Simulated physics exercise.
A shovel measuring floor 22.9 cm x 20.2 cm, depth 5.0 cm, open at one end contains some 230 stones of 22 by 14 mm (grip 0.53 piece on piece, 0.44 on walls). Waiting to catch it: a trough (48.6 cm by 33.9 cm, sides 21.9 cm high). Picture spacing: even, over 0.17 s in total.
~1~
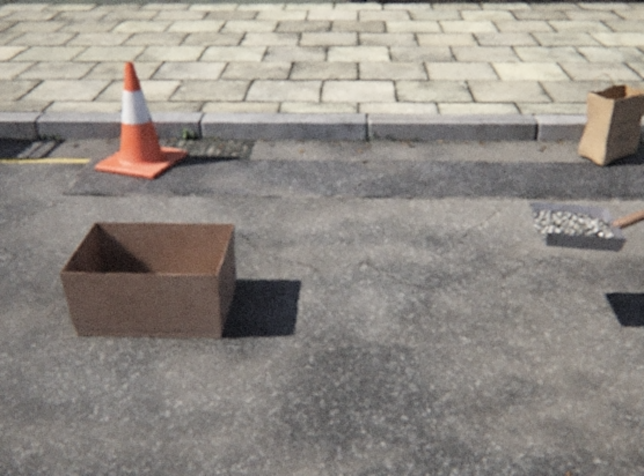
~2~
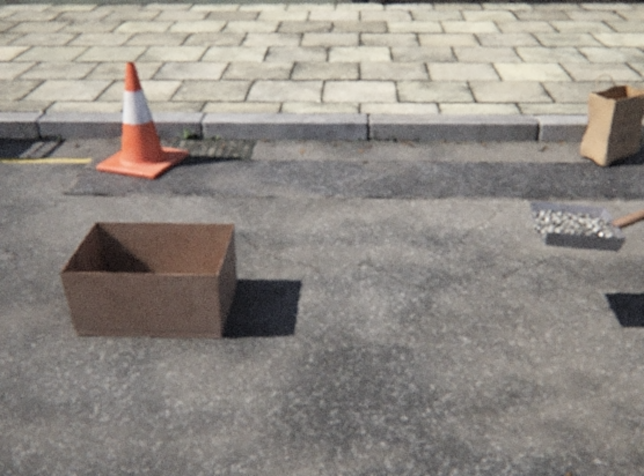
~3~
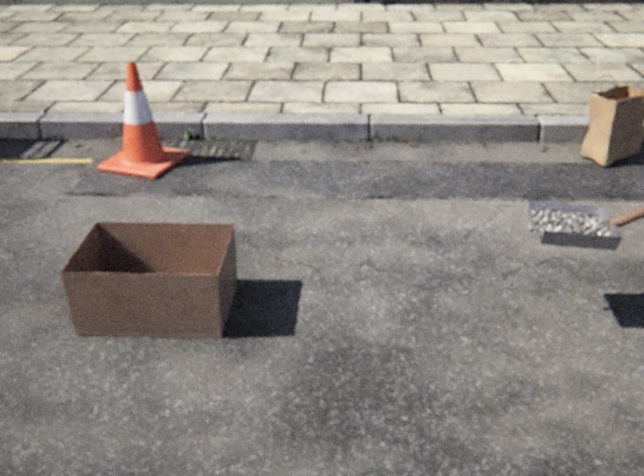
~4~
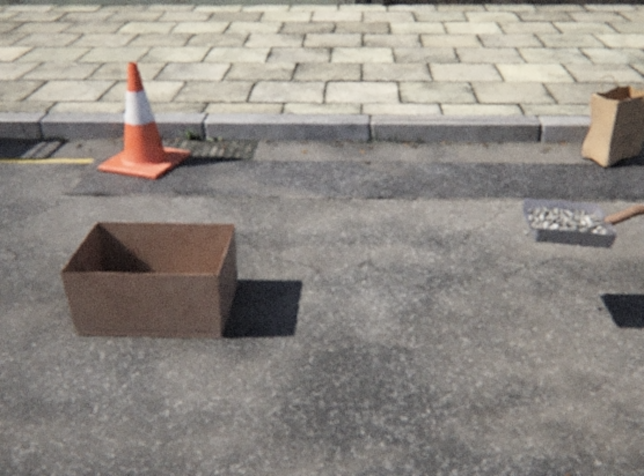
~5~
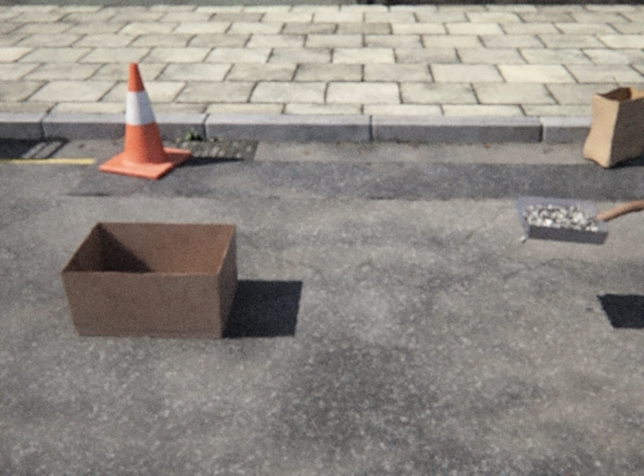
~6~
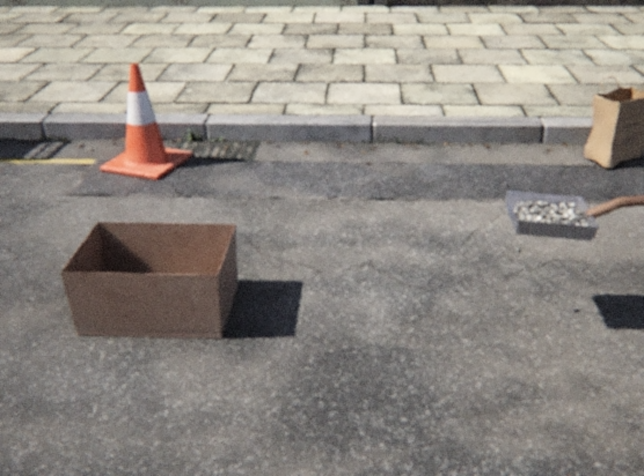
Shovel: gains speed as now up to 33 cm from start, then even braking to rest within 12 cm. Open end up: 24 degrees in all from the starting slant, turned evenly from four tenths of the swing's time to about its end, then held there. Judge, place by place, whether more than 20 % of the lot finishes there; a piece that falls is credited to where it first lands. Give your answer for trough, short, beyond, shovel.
Trough - not more, short - more, beyond - not more, shovel - more.
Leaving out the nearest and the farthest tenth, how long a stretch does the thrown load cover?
About 40 cm.
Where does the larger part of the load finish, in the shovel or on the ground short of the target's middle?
The bigger portion ends up on the ground short of the target's middle.
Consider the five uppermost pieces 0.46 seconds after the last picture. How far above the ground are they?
Roughly 55 cm above the ground.
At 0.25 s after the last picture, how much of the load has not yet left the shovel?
About 70 per cent is still with the shovel.
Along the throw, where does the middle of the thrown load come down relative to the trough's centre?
About 45 cm short.
Then, 0.14 s after the last picture, tilt 16 degrees; shovel 100 %; middle of all pieces near (482, 193).
Then, 0.25 s after the last picture, tilt 27 degrees; shovel 70 %, in the air 30 %; middle of all pieces near (427, 177).
Then, 0.36 s after the last picture, tilt 29 degrees; shovel 40 %, in the air 60 %; middle of all pieces near (397, 176).
Then, 0.46 s after the last picture, tilt 29 degrees; shovel 35 %, in the air 60 %; middle of all pieces near (376, 195).
In the end, trough 0 %, short 65 %, beyond 0 %, shovel 35 %.
